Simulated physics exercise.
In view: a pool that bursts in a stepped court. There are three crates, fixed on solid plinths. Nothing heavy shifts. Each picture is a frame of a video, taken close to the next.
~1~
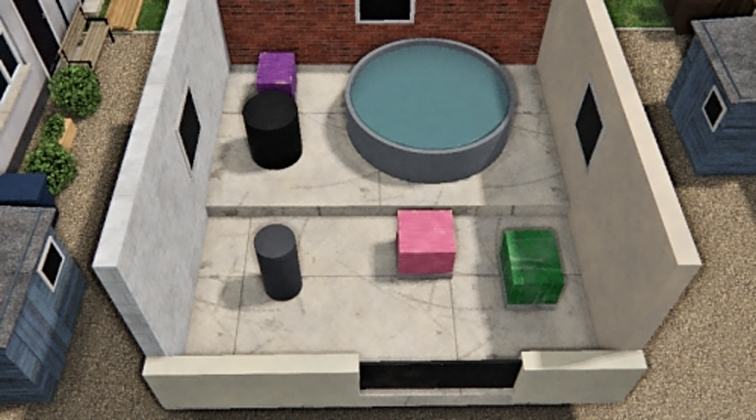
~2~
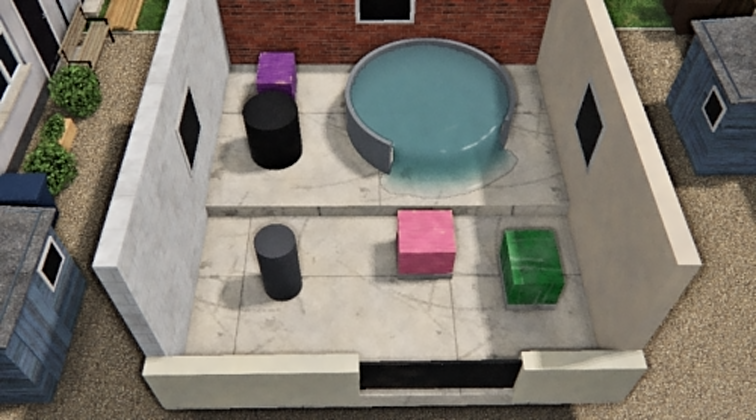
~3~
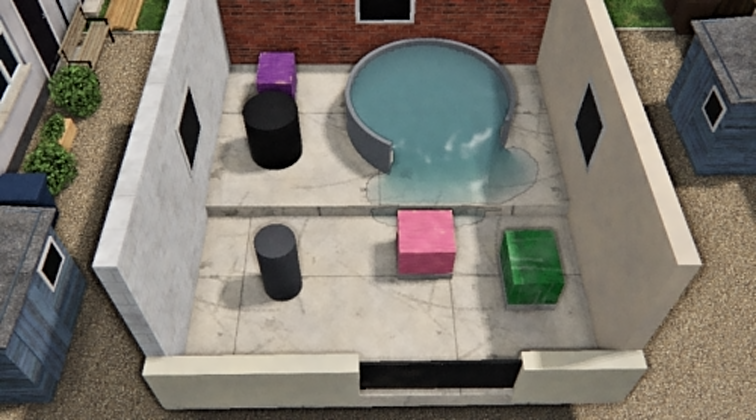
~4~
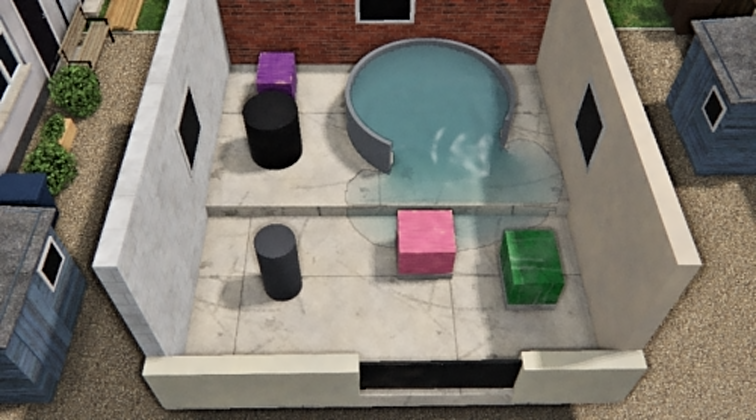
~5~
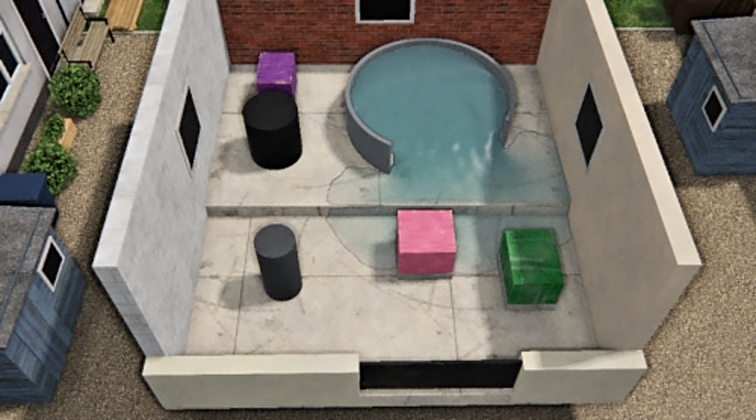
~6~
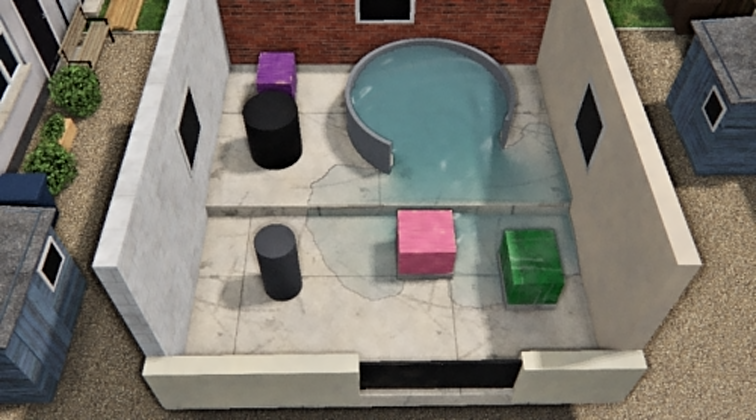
A large round grey pool stands against the red brick wall at the back of a walled, stepped court, seen from high above the front. Purple, pink and green crates and two dark cylinders, one black and one grey, sit around the pale paving. The pool's front bursts open and water pours out, spreads over the step and around the pink crate, while the crates, cylinders and camera stay still.
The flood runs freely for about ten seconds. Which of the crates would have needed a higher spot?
Green crate: Yes, it gets wet. Pink crate: Yes, it gets wet. Purple crate: No, it stays dry.
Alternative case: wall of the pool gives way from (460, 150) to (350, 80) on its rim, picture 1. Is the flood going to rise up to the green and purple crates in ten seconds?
In that case the green crate is flooded and the purple crate is flooded.
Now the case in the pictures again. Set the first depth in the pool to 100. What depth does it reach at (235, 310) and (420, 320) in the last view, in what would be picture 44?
First spot 30 percent, second 16 percent.
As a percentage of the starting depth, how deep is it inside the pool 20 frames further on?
Roughly 30 %.
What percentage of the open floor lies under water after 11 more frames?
About 55 per cent.
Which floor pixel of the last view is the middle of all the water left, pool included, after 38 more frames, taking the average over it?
Centre of the water: Near (396, 255).
A moment on, water covers 40 % of the floor; the green crate water round its plinth, the pink crate water round its plinth, the purple crate not reached.
Next, water covers 55 % of the floor; the green crate water round its plinth, the pink crate water round its plinth, the purple crate not reached.
Then, water covers 65 % of the floor; the green crate water round its plinth, the pink crate water round its plinth, the purple crate not reached.
Later, water covers 75 % of the floor; the green crate water round its plinth, the pink crate water round its plinth, the purple crate not reached.
In the end, water covers 75 % of the floor; the green crate was topped, the pink crate was topped, the purple crate stayed above the water.
